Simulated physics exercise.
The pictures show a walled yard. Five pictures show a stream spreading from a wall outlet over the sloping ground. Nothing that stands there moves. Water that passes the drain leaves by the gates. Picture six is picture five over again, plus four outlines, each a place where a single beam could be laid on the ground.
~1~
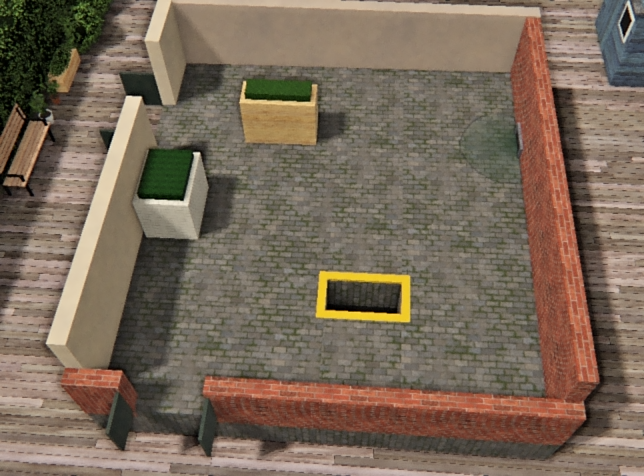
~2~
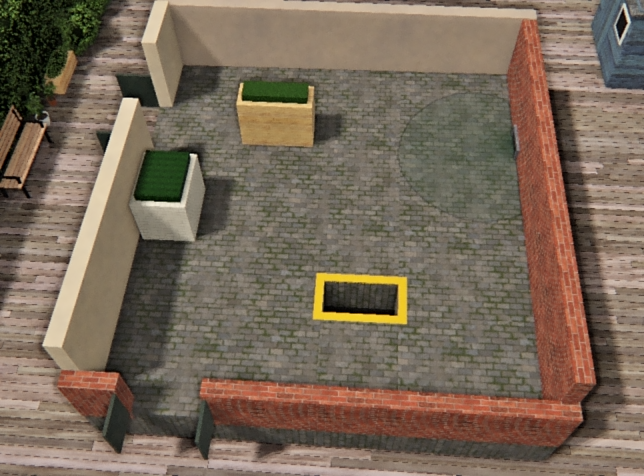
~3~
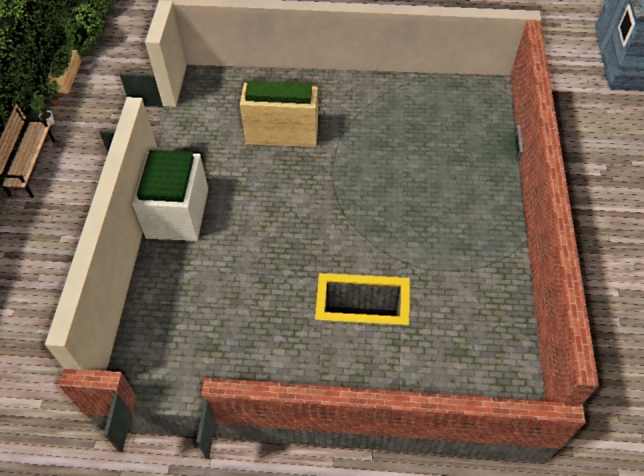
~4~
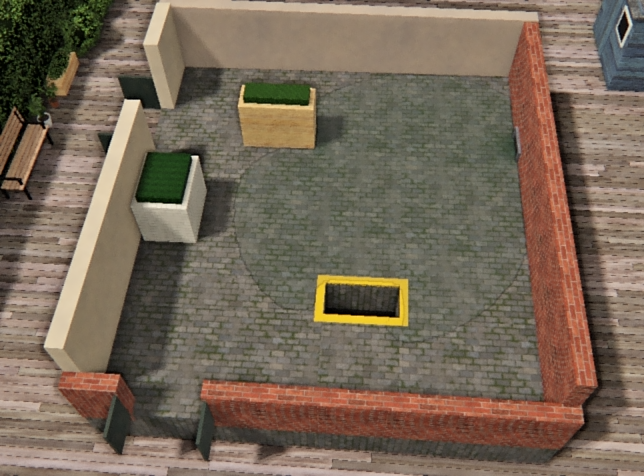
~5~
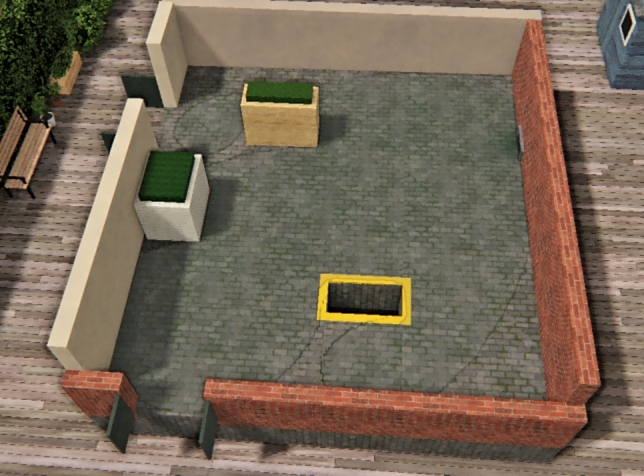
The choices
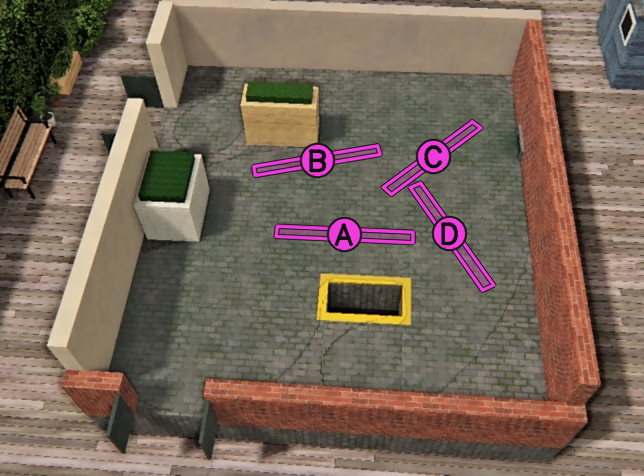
A walled yard darkens with water spreading from the right wall around the yellow gully.
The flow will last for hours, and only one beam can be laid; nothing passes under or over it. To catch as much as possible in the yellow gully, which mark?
I would pick place C.
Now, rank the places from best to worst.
The order is C, B, A, D.
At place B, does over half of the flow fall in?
No.
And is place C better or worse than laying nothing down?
It is better.
On the marked copy, A from (276, 231) to (412, 237); B from (254, 170) to (378, 150); C from (387, 190) to (476, 124); D from (415, 185) to (488, 287).
With A, about 14 % of the stream runs into the yellow gully, about 86 % out by the gates.
With B, about 24 % of the stream runs into the yellow gully, about 76 % out by the gates.
With C, about 41 % of the stream runs into the yellow gully, about 58 % out by the gates.
With D, about 2 % of the stream runs into the yellow gully, about 97 % out by the gates.
